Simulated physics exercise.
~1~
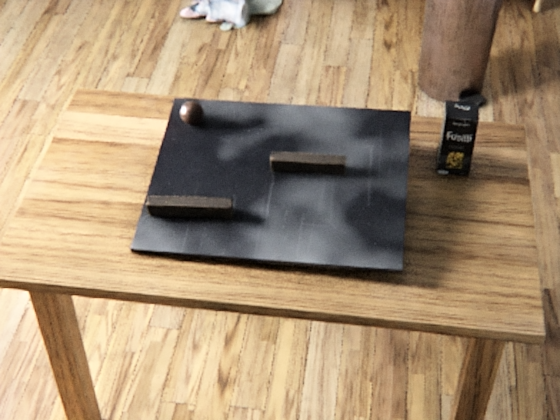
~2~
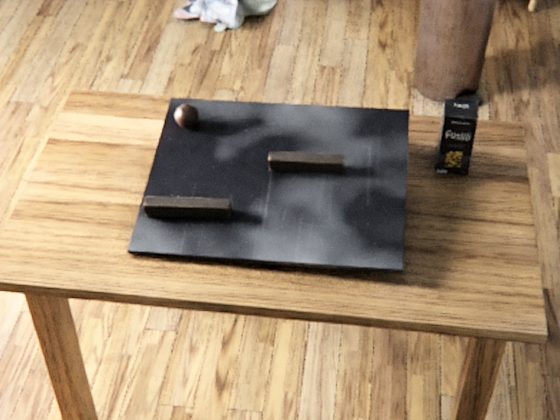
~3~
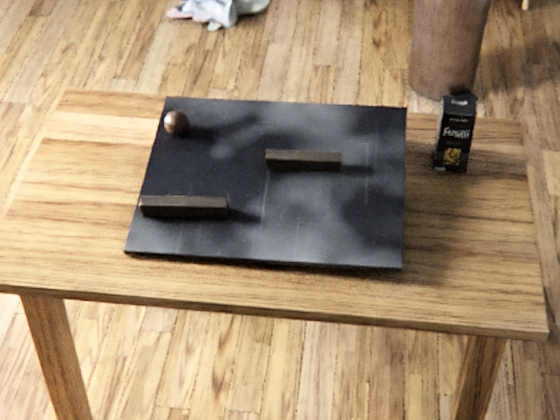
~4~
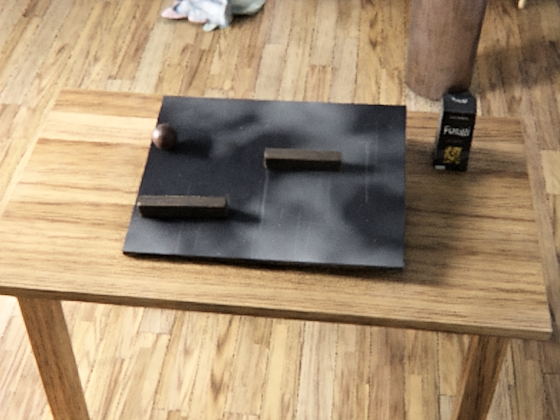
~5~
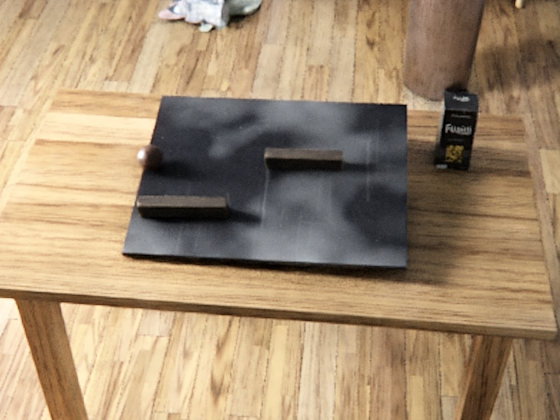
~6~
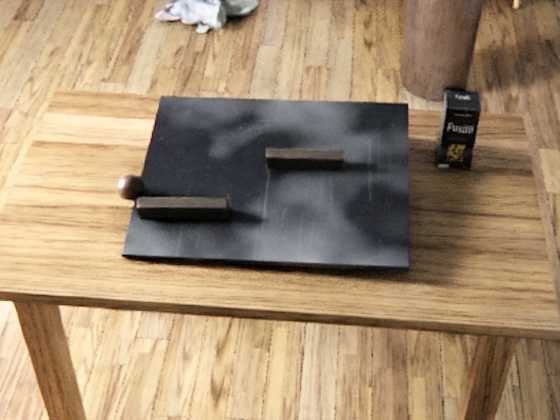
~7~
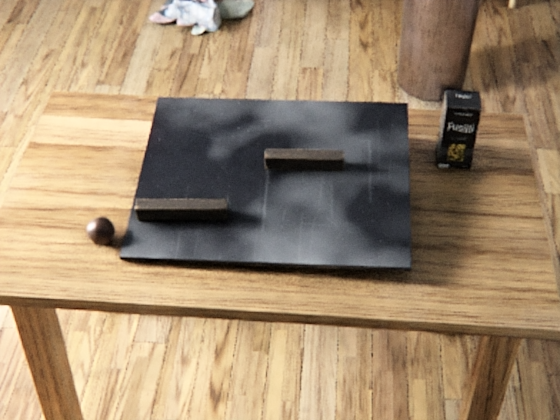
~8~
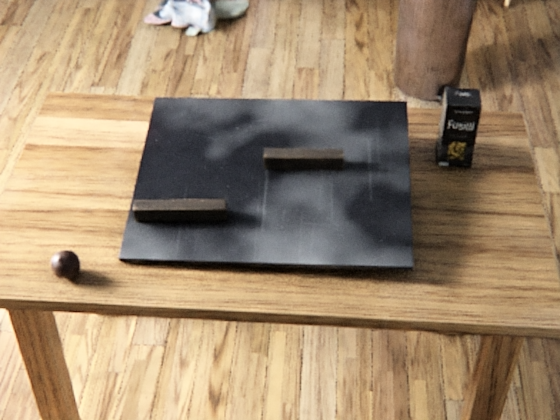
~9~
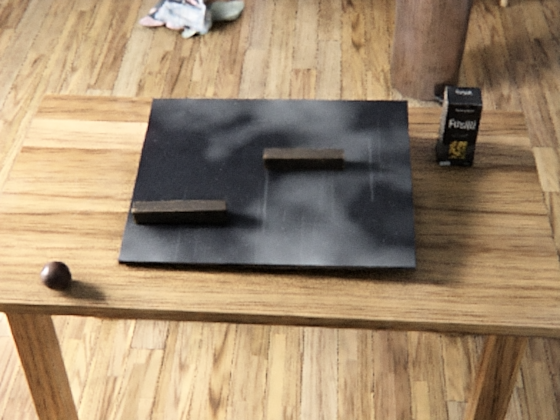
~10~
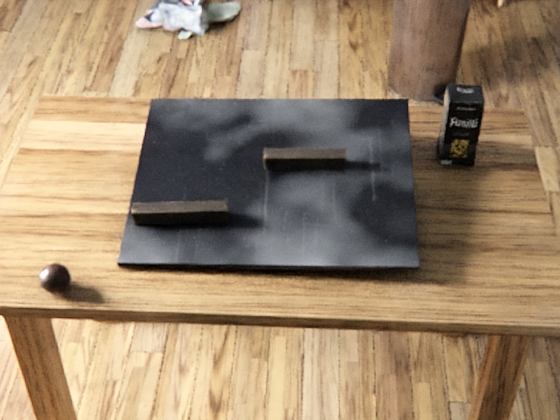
On a wooden table, a brown ball rolling down a tilted dark board, leaving its left edge and settling near the table's front-left corner.
